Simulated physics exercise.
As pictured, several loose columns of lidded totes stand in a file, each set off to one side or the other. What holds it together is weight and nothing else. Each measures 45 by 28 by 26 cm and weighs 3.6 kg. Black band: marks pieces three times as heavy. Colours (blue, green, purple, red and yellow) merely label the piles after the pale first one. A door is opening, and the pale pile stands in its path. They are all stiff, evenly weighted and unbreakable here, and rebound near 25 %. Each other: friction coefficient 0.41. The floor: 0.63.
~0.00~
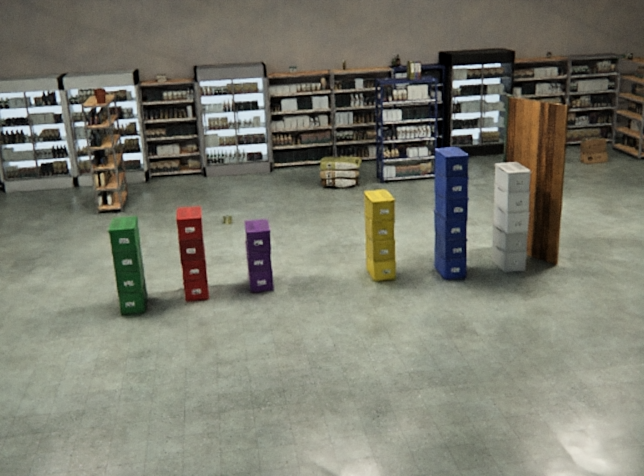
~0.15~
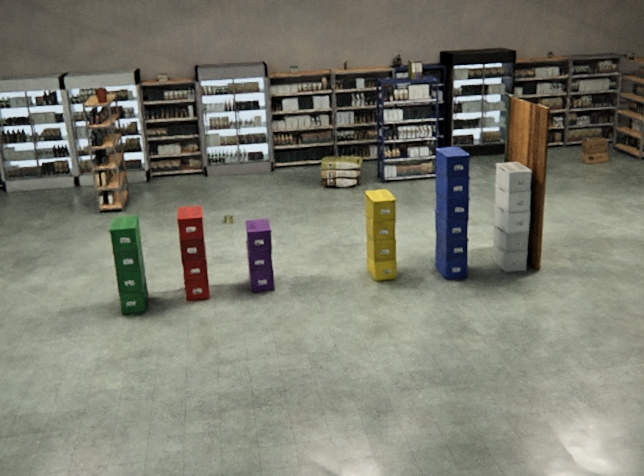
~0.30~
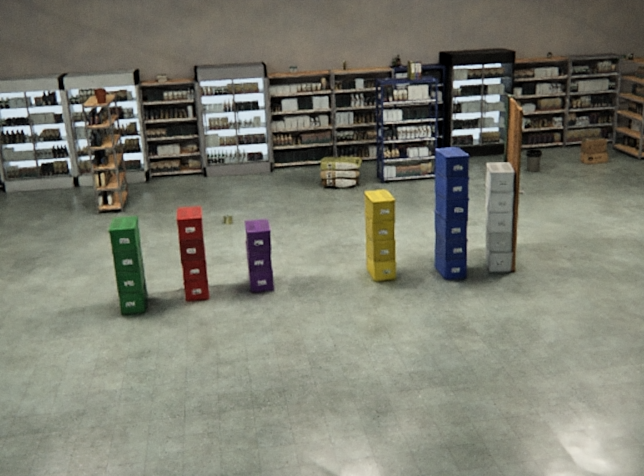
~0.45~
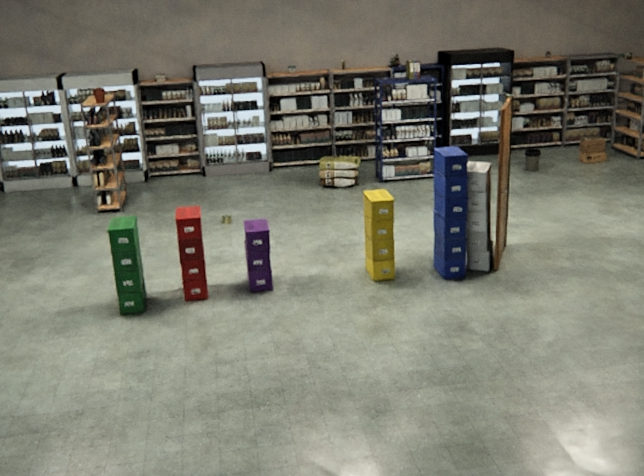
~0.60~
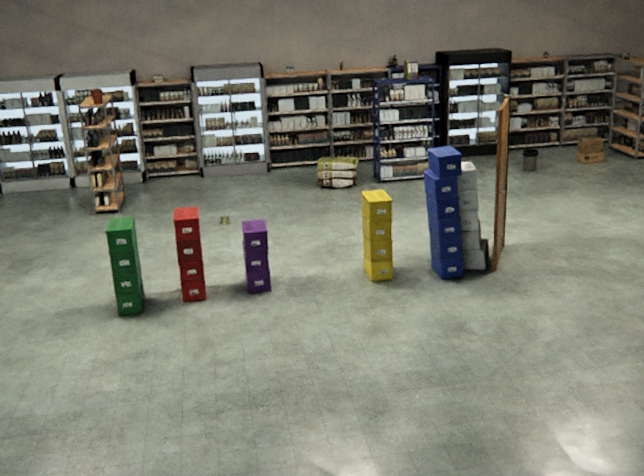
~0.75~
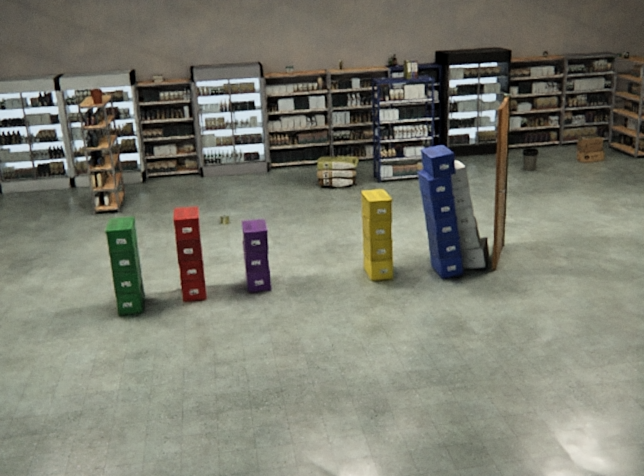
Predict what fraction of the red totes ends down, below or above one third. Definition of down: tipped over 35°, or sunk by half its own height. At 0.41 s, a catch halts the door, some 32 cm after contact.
Below one third.
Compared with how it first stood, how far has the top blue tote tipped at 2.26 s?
Near 50 degrees from how it began.
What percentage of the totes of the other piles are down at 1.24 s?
0 per cent.
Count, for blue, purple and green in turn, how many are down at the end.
Final tally down, blue 6, then purple 0, then green 0.
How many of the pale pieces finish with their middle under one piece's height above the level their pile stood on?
Count: 5.
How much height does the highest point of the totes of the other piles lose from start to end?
50 cm.
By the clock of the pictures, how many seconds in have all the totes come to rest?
That comes at about 3.5 s.
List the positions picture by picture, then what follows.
In the first frame (we follow the side turned to the camera), door edge (566, 139) 28° before square; top red tote (190, 229); top green tote (123, 240); no other piece has moved.
The second frame shows door edge (547, 143) 7° before square; top red tote (191, 229).
The third frame shows door edge (520, 145) 14° past square; top red tote (190, 229).
The fourth frame shows door edge (501, 144) 28° past square; top red tote (189, 229).
The fifth frame shows door edge (499, 144) 28° past square, top of the pale pile leaning 6°; top red tote (187, 230); top blue tote (451, 166) tipped 4°; 6 stirred so far.
The sixth frame shows door edge (499, 144) 28° past square, top of the pale pile leaning 13°; top red tote (187, 230); top blue tote (444, 166) tipped 7°; steepest lean 7°, the tote at (441, 188); 6 stirred so far.
Around 1.24 s, 4 of the pale pile down; none of the 4 red totes down (0 of 21 in all colours); top red tote unmoved; top blue tote tipped 25°.
Around 1.70 s, 4 of the pale pile down; none of the 4 red totes down (6 of 21 in all colours); top red tote unmoved; top blue tote tipped 51°, 23 cm lower.
Around 2.26 s, 4 of the pale pile down; none of the 4 red totes down (10 of 21 in all colours); top red tote unmoved; top yellow tote on its side.
Finally (3.9 s), 4 of the pale pile down; none of the 4 red totes down (10 of 21 in all colours); top red tote unmoved; top blue tote on its side. That is 0 per cent. Seen by the last camera, middles, top red tote near (187, 224), top blue tote near (253, 299).
